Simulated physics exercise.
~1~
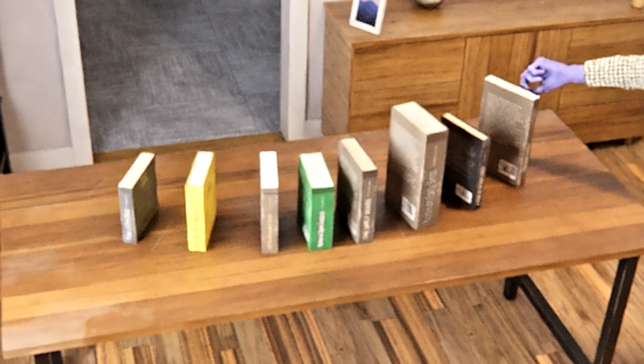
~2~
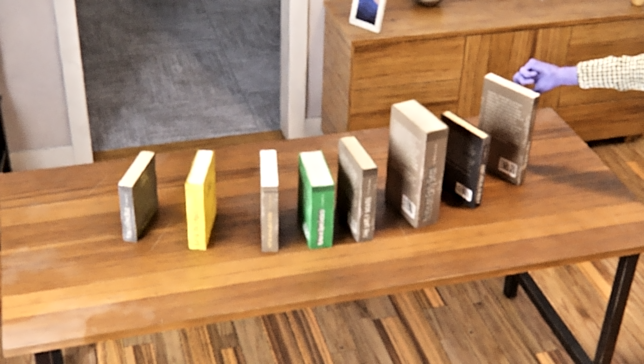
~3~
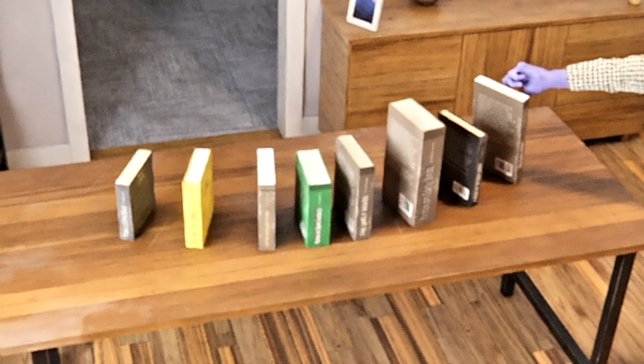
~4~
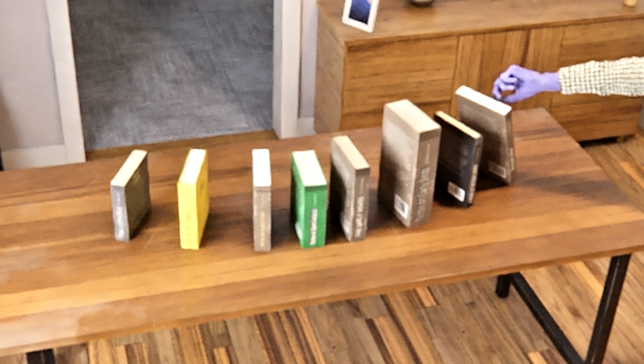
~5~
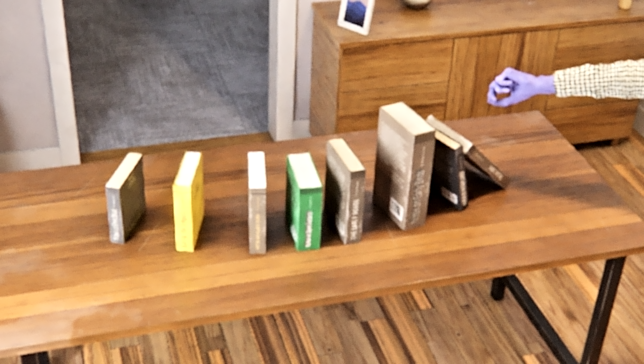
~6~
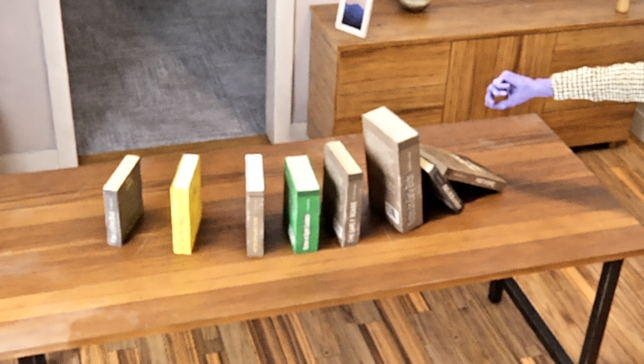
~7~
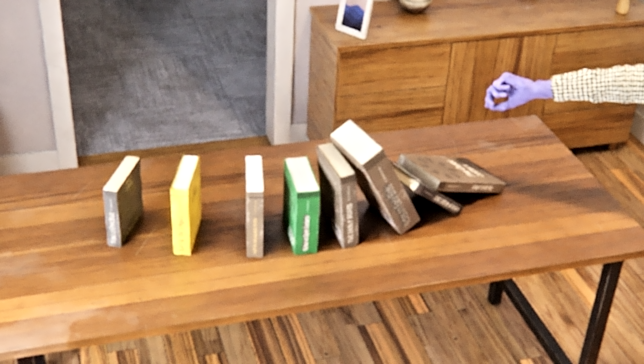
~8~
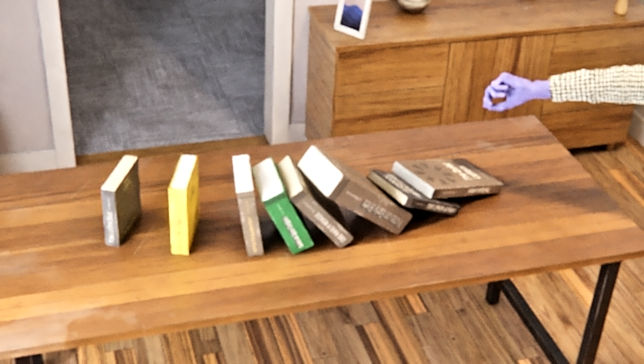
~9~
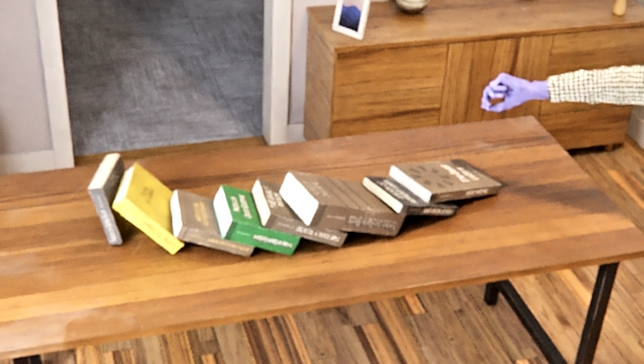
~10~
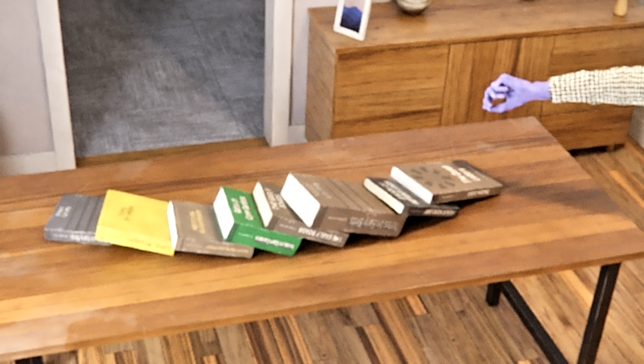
The video shows eight books standing on edge in a row on a wooden table as a purple-gloved hand tips the rightmost one leftward, and the books topple one after another, past the green and yellow ones, until all lie fallen in an overlapping line.
